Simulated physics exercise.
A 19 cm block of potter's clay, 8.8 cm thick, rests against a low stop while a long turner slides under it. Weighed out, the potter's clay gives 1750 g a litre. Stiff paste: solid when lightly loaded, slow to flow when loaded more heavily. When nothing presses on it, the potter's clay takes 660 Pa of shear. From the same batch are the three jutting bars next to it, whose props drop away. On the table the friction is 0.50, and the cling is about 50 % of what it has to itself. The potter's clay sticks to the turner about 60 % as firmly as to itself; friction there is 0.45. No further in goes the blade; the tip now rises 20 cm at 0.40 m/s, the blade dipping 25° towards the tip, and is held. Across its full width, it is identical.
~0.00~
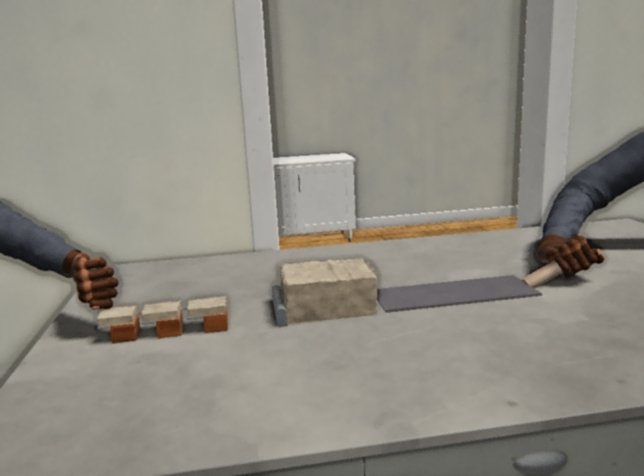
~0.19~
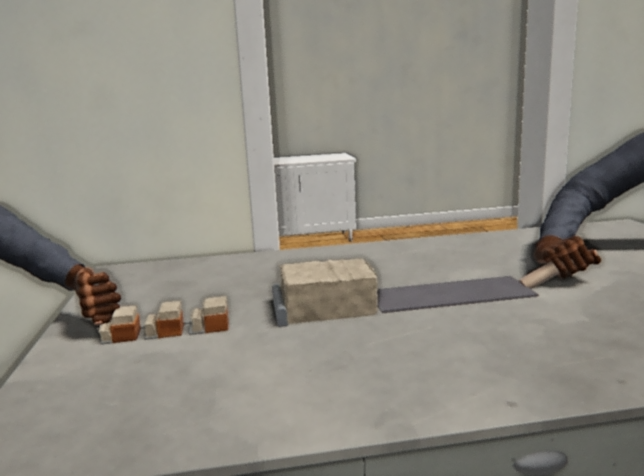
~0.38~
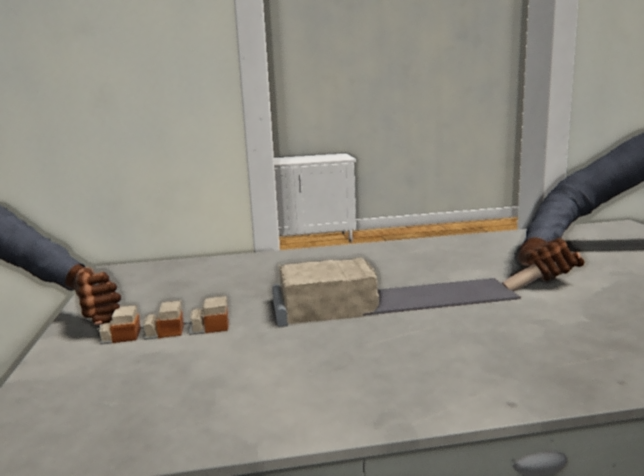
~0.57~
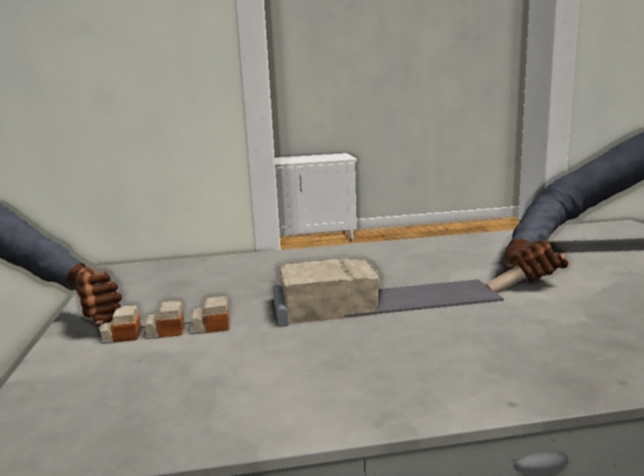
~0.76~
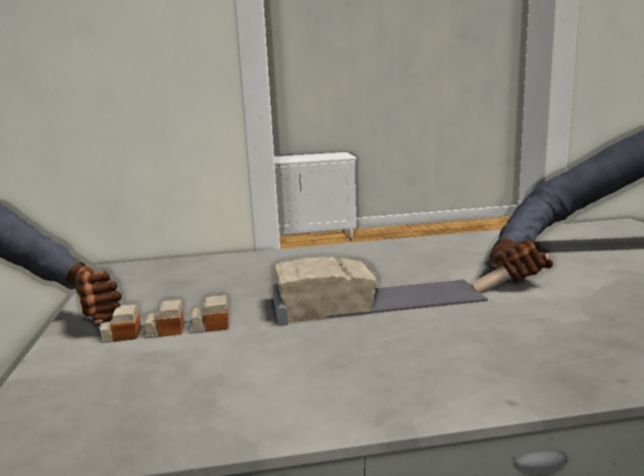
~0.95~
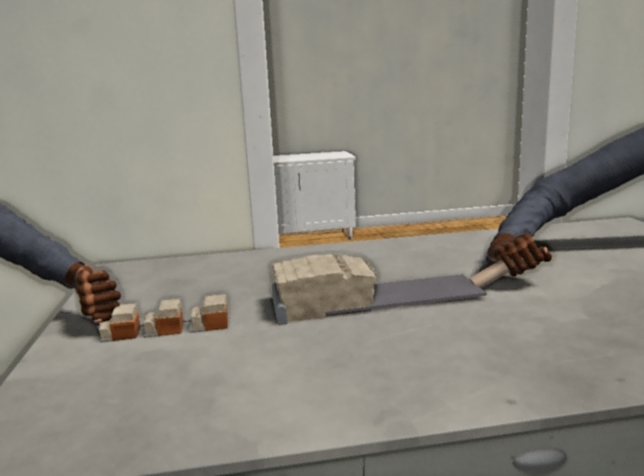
In this clip, three small bars on the left tilt down at one end beside a hand, then another hand slides a long flat blade leftward under a pale block on a counter and slightly raises the block.
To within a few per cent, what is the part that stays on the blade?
33 %.
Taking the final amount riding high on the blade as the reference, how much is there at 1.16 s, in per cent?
About 70 out of 100.
After 1.16 s, the tip is 8.9 cm up.
After 1.41 s, the tip is 19 cm up.
After 1.66 s, the tip is 20 cm up and 34 % is riding high on the blade.
After 1.91 s, the tip is 20 cm up and 33 % is riding high on the blade.
After 2.01 s, the tip is 20 cm up and 33 % is riding high on the blade.
